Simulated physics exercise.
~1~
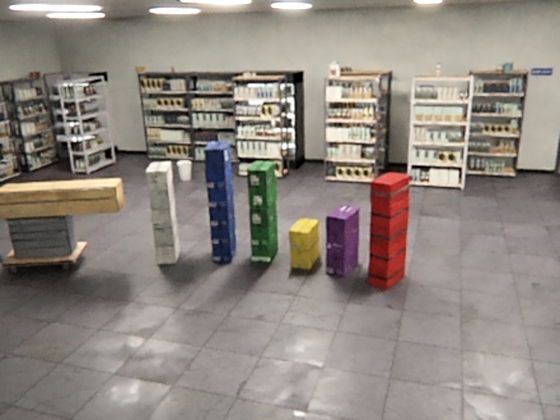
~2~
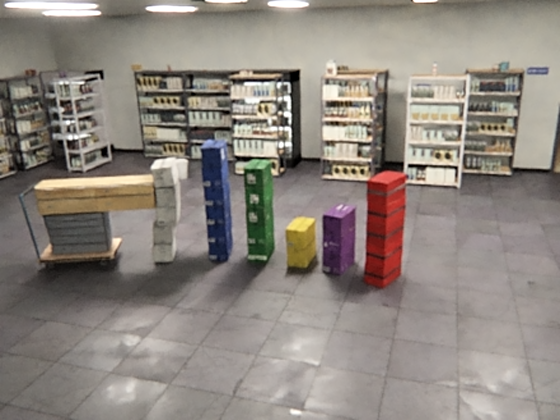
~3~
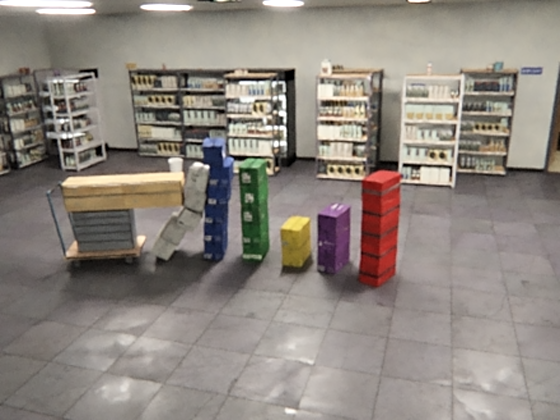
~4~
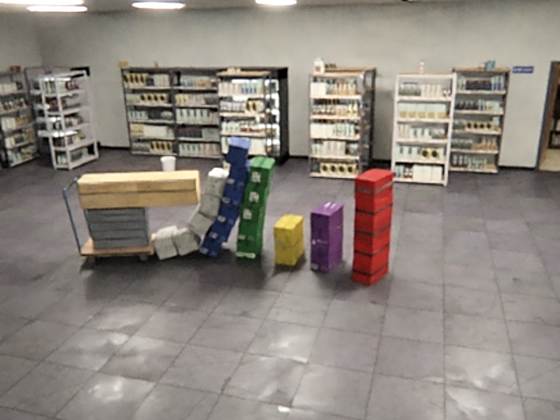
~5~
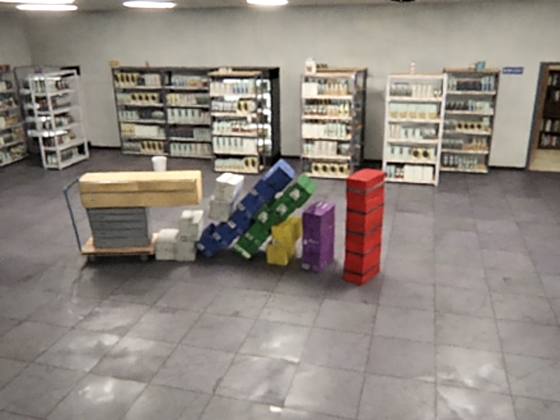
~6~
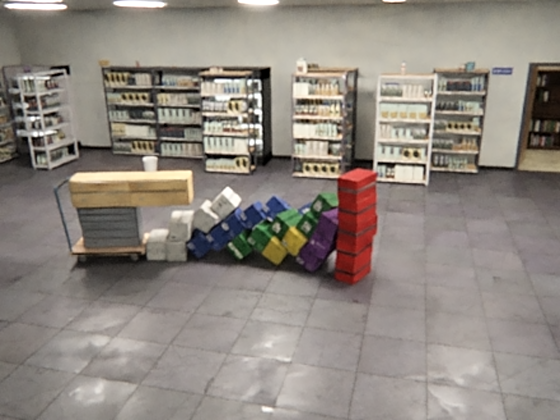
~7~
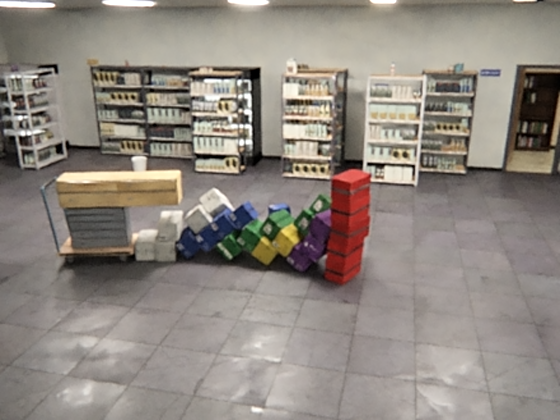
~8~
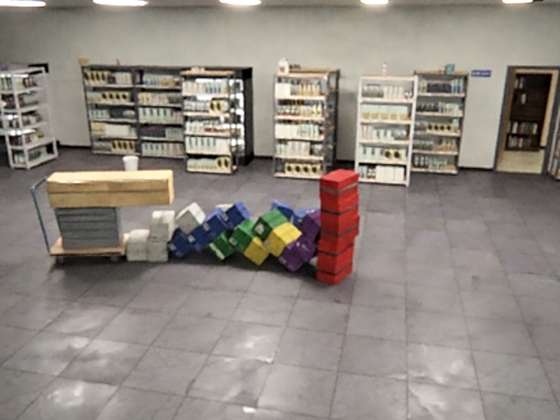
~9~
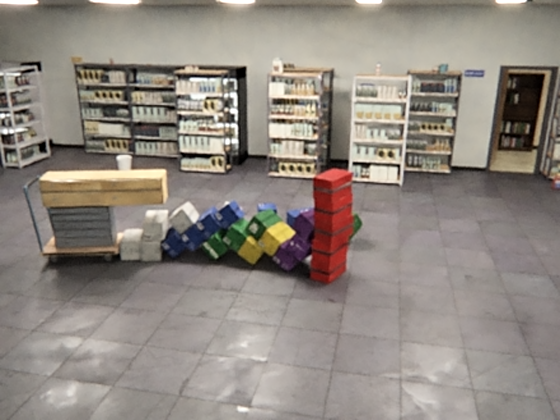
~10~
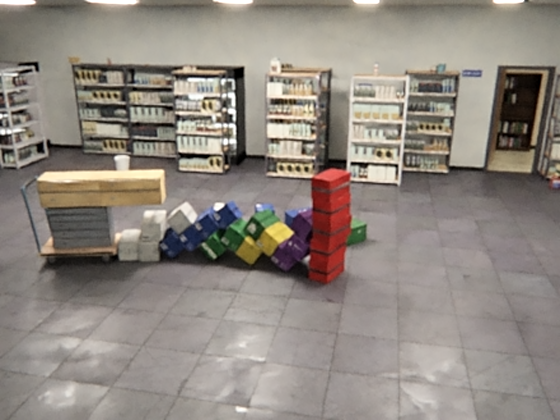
In a storeroom, a rolling trolley topples piles of cartons rightward, but the red stack stays standing.
